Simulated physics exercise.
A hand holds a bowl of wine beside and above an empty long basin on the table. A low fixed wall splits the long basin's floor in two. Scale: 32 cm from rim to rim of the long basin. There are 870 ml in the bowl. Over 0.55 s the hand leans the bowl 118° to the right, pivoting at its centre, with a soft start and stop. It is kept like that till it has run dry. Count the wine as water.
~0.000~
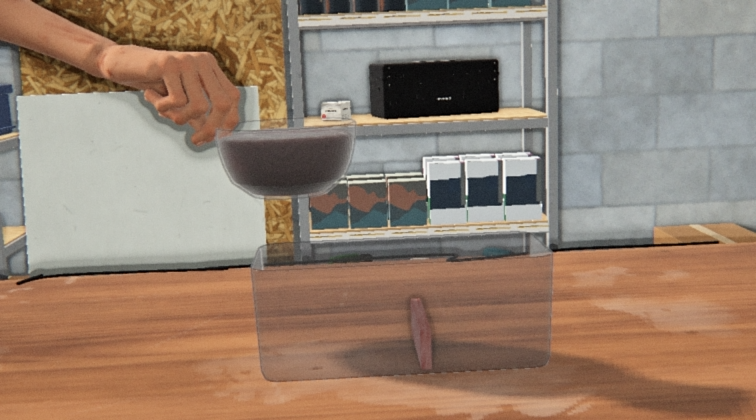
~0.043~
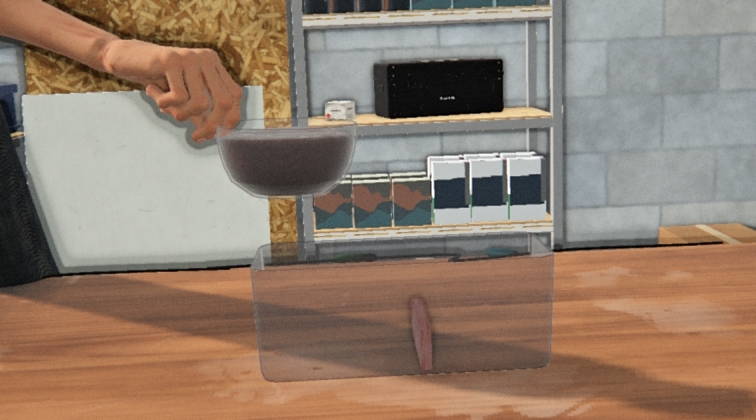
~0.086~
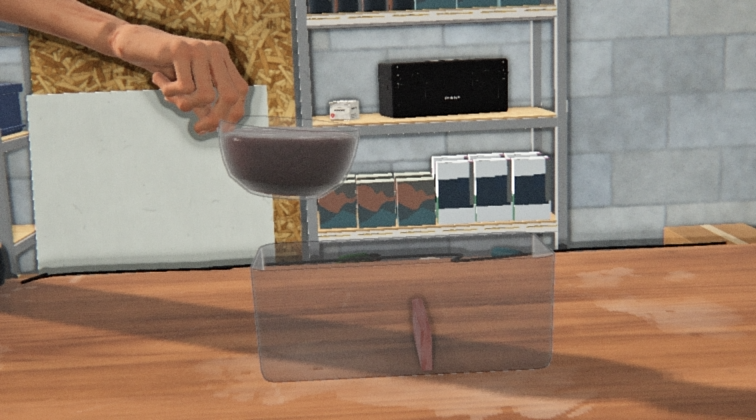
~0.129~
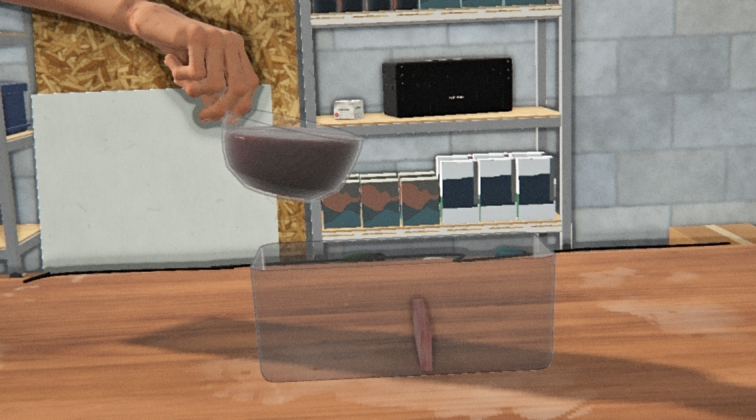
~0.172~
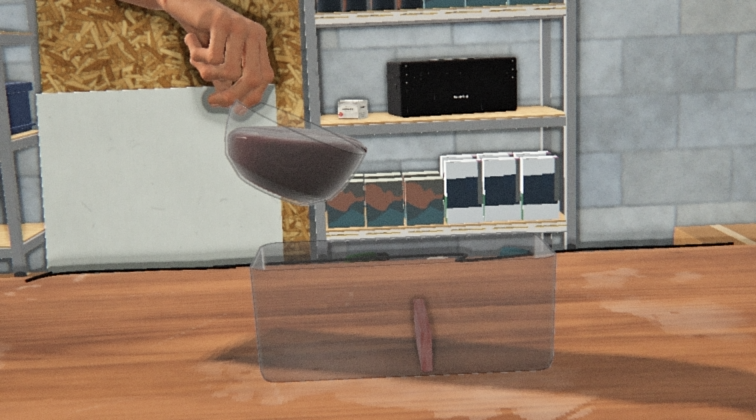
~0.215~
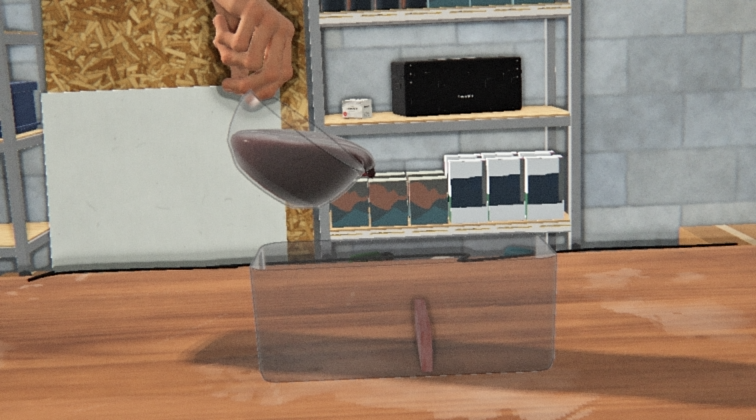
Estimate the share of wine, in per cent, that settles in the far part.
About 29 per cent.
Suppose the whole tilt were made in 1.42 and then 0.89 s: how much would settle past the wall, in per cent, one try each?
In turn about 50 and 40 per cent.
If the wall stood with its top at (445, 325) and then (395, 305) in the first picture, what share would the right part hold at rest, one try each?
First 35, then 40 per cent.
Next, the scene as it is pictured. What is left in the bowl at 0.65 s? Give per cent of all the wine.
Some 0 per cent.
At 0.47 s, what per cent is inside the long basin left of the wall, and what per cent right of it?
Some 48 per cent left and 22 right.
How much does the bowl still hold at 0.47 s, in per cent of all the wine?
Some 7 per cent.
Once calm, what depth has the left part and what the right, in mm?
Left about 24 mm, right about 16 mm.
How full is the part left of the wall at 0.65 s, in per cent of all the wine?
About 64 per cent.
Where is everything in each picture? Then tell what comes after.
In the first picture, it leans 0°; its right rim is at (355, 123); the wine meets the walls at (220, 138) and (353, 131); the long basin's rim runs from (256, 259) to (542, 244); the wall's top is at (420, 315).
In the second picture, it leans 2°; its right rim is at (356, 125); the wine meets the walls at (221, 136) and (353, 132).
In the third picture, it leans 7°; its right rim is at (359, 131); the wine meets the walls at (222, 134) and (356, 135).
In the fourth picture, it leans 15°; its right rim is at (362, 141); the wine meets the walls at (226, 131) and (360, 138).
In the fifth picture, it leans 26°; its right rim is at (364, 155); the wine meets the walls at (229, 131) and (362, 148); 2 per cent is over the edge.
In the sixth picture, it leans 39°; its right rim is at (363, 172); the wine meets the walls at (232, 133) and (342, 149); 9 per cent is over the edge.
After 0.47 s the tilt is 111° and 7 per cent is still to pour, 49 is left of the wall and 22 right of it.
After 0.65 s the tilt is 118° and 0 per cent is still to pour, 63 is left of the wall and 24 right of it.
After 0.84 s the tilt is 118° and 0 per cent is still to pour, 59 is left of the wall and 28 right of it.
After 1.05 s the tilt is 118° and 0 per cent is still to pour, 59 is left of the wall and 29 right of it.
In the end 59 per cent lies left of the wall, 29 right of it and 12 outside.
